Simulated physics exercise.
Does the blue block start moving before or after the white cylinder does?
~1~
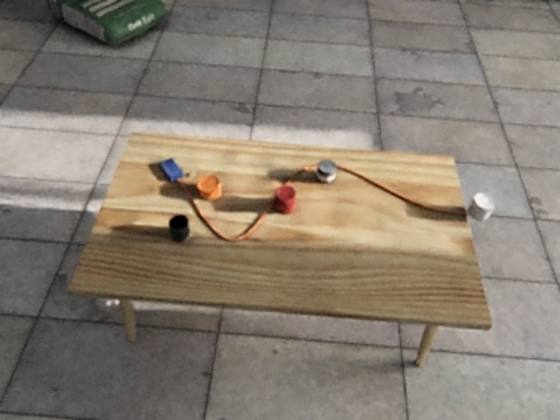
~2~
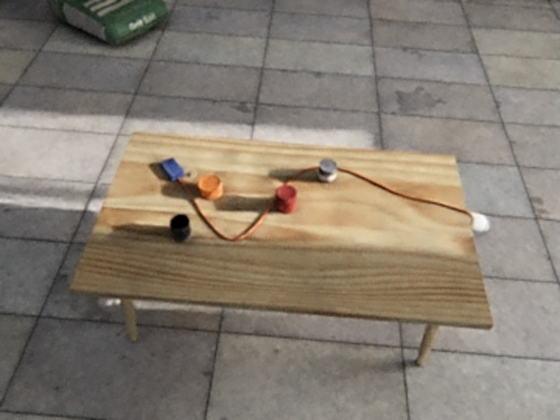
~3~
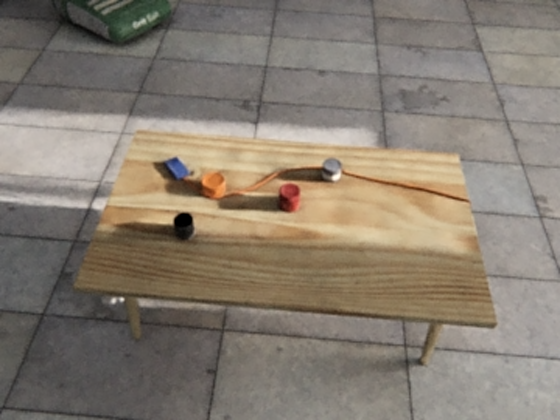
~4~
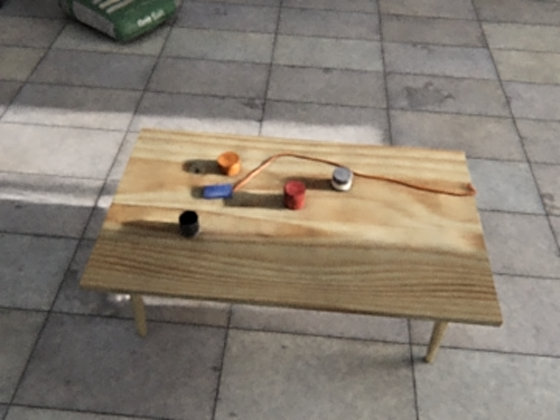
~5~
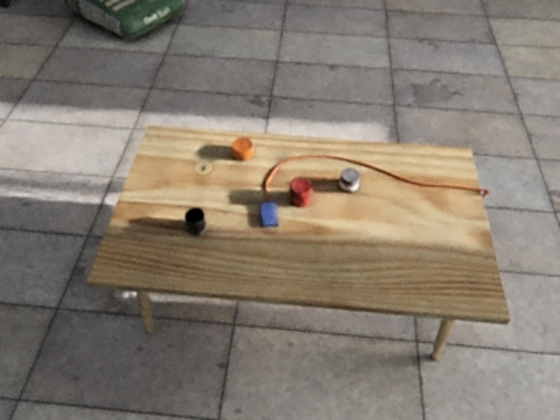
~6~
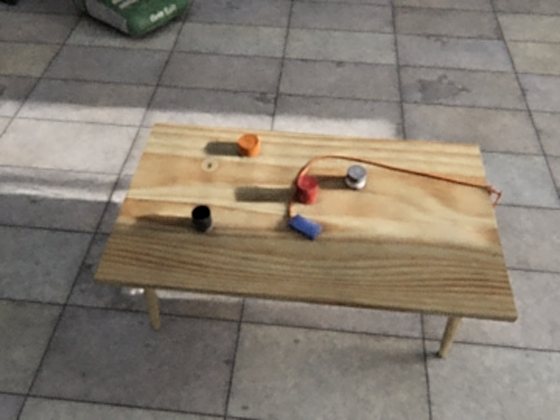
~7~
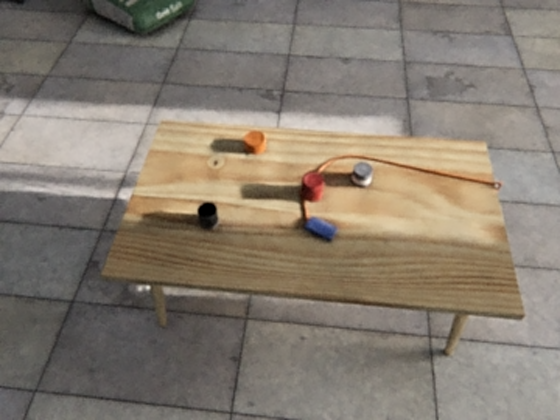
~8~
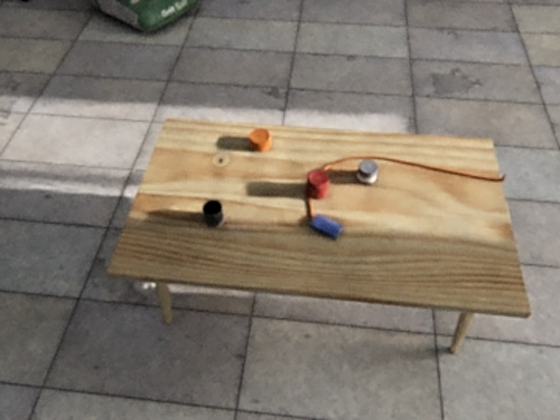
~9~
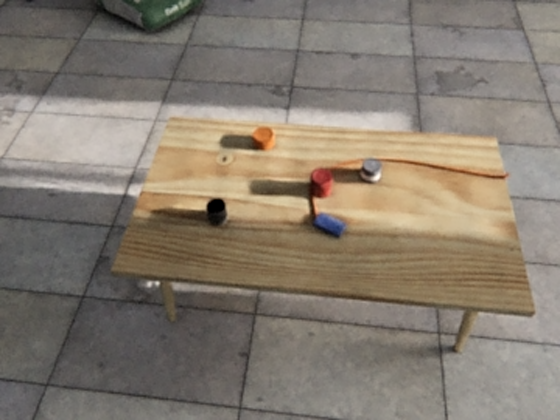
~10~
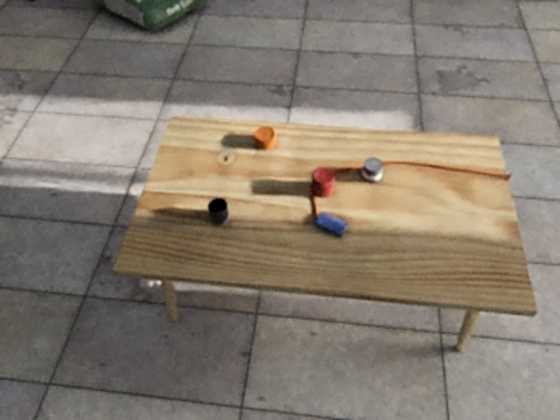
It starts after. The white cylinder is already dropping at the right edge while the blue block still lies in place, and the block slides only later.
